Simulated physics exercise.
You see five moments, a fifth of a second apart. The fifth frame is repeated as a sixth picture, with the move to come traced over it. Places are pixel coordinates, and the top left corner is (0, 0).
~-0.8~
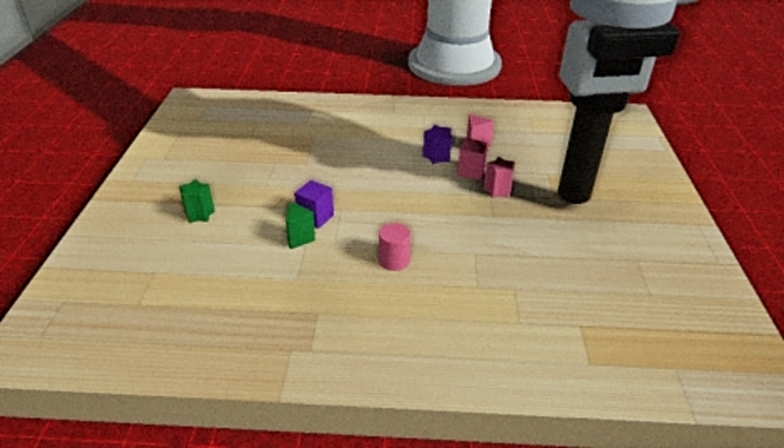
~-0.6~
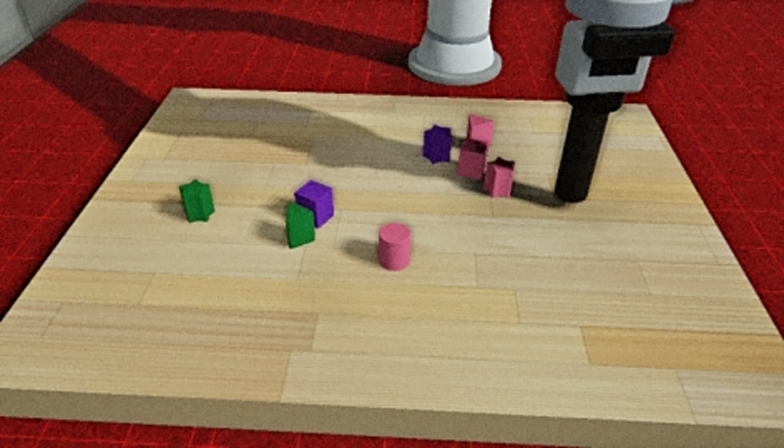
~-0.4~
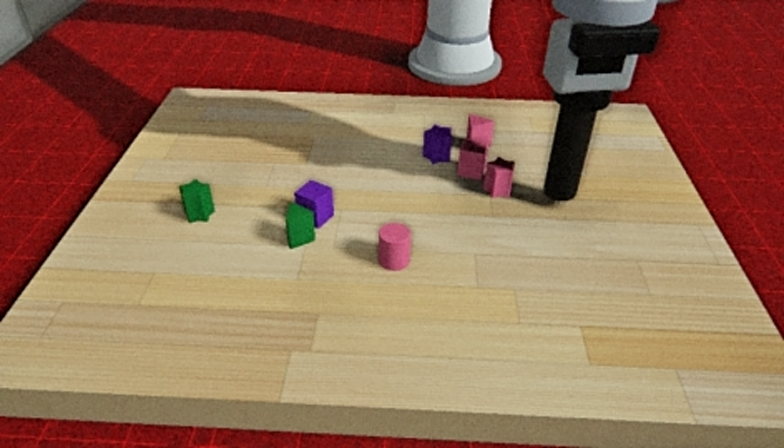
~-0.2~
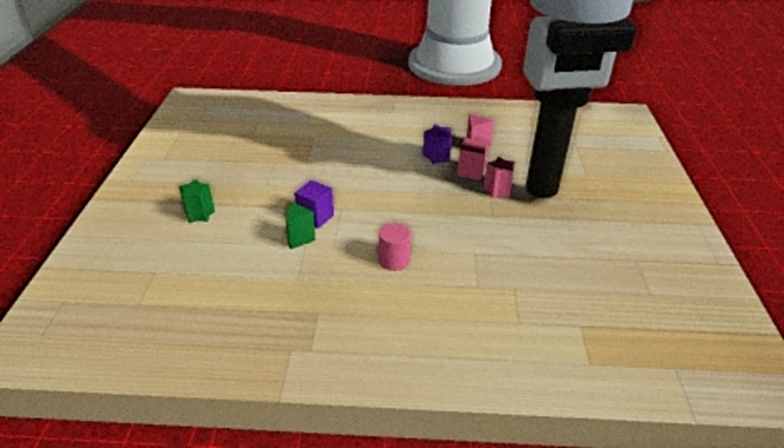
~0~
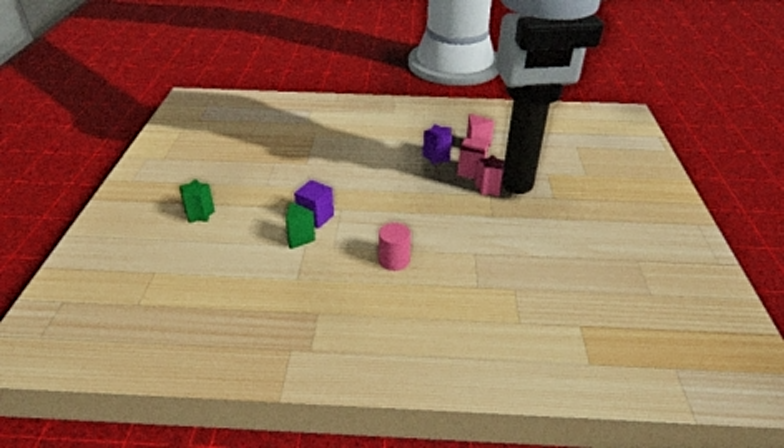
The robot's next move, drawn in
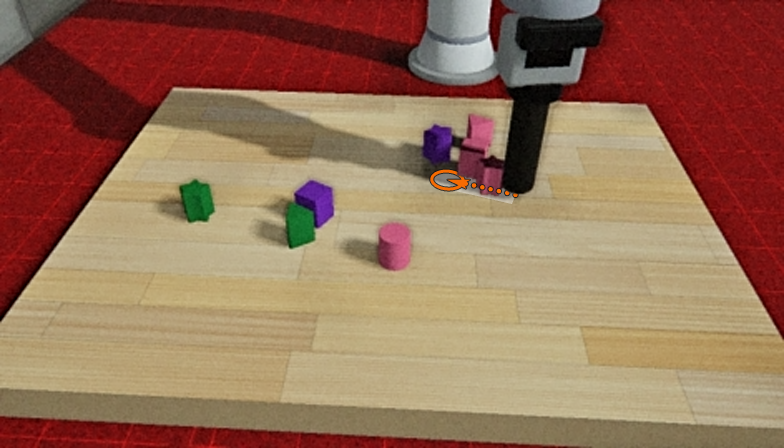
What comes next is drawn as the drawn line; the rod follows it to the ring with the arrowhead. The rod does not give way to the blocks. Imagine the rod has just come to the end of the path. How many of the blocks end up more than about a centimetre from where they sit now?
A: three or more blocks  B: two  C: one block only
It's B.
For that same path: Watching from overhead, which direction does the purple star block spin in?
It spins against the clock.
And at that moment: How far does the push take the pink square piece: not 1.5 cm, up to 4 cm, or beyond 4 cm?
Verdict: From 1.5 to 4 cm.
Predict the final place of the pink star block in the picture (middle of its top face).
I'd say the pink star block ends with its top centre at (424, 148).
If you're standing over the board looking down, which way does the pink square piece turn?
It goes clockwise.
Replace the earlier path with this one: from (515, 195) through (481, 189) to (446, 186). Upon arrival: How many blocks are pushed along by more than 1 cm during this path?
Count: Two.
Drawn move, in a line from (515, 195) to (447, 180).
The first path, step by step. Halfway along, rod at (482, 178); pink square piece at (462, 140), turned 60° clockwise; pink star block at (457, 155).
At the end, rod at (448, 171); purple star block at (438, 129), turned 20° anticlockwise; pink square piece at (460, 139), turned 75° clockwise; pink triangular block still; pink star block at (424, 148).
